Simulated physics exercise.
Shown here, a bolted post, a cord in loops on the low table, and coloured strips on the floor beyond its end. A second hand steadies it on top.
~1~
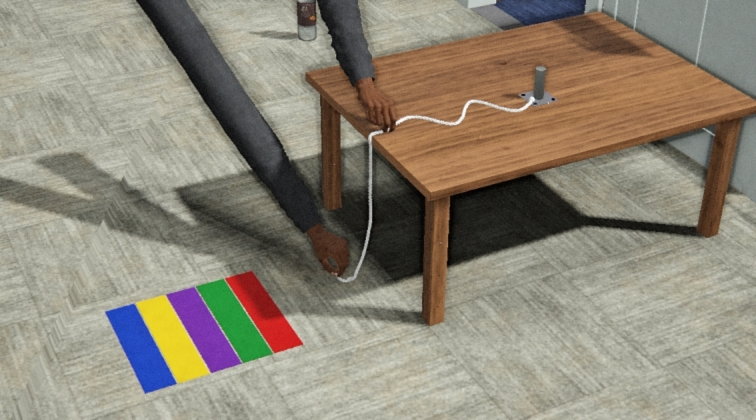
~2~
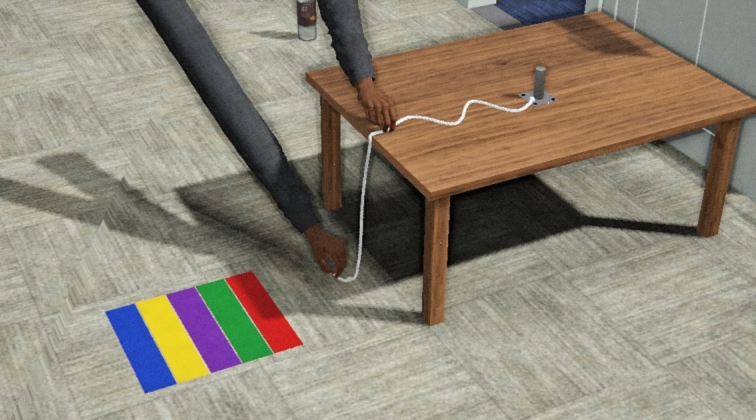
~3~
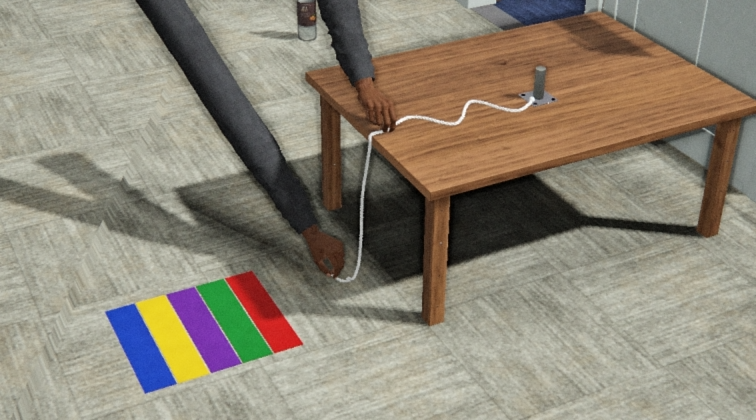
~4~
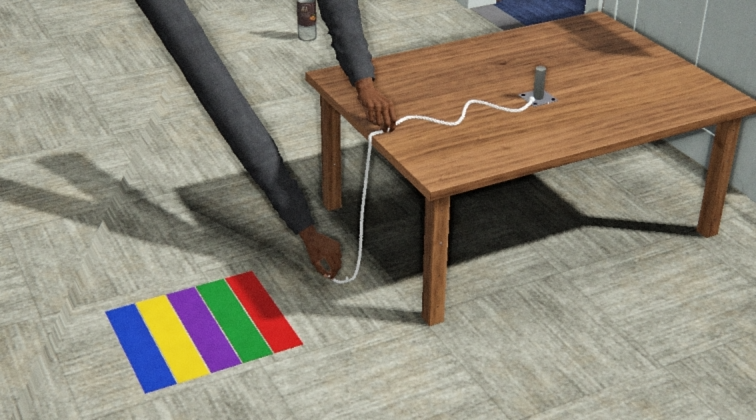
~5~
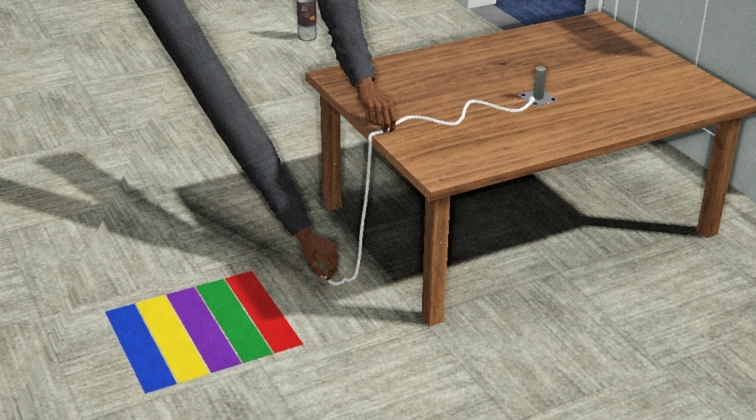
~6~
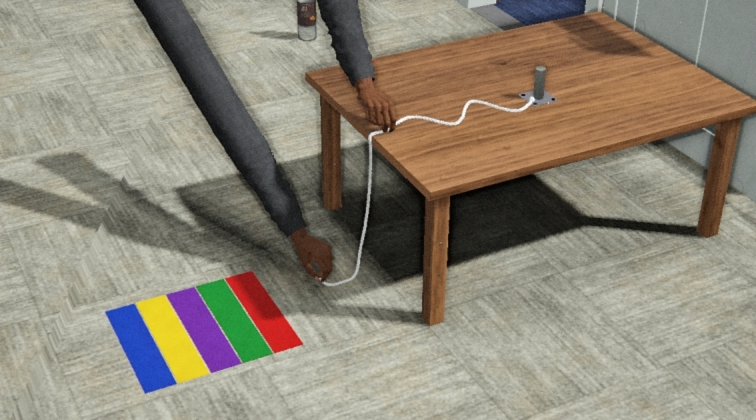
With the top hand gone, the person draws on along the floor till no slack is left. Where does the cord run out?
The end stops over the yellow strip.
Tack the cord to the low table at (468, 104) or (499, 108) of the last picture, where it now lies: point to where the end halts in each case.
The places are (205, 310) and (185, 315).
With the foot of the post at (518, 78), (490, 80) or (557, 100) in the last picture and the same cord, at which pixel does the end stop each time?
Near (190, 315), (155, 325) and (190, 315).
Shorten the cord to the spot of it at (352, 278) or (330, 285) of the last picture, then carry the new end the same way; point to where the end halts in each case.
Try by try, around (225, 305) and (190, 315).
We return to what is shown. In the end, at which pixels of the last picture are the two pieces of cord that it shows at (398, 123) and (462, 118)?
At (357, 150), then (427, 122).
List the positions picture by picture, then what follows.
In the first frame, end (337, 274); red (280, 334); green (249, 344); purple (218, 353); yellow (186, 363); blue (153, 373).
In the second frame, end (334, 275); cord through (518, 111) (465, 110) (423, 118) (372, 137) (362, 201) (359, 257).
In the third frame, end (332, 275).
In the fourth frame, end (330, 276); cord through (518, 111) (465, 110) (423, 118) (372, 137) (363, 201) (360, 257).
In the fifth frame, end (326, 277).
In the sixth frame, end (321, 278); cord through (518, 111) (465, 110) (423, 118) (372, 137) (368, 200) (359, 257).
Early on, end near (227, 305); over green.
Midway, end near (192, 316); over purple.
At the end of the slack, end near (172, 321); over yellow. It gets as far as the yellow strip.
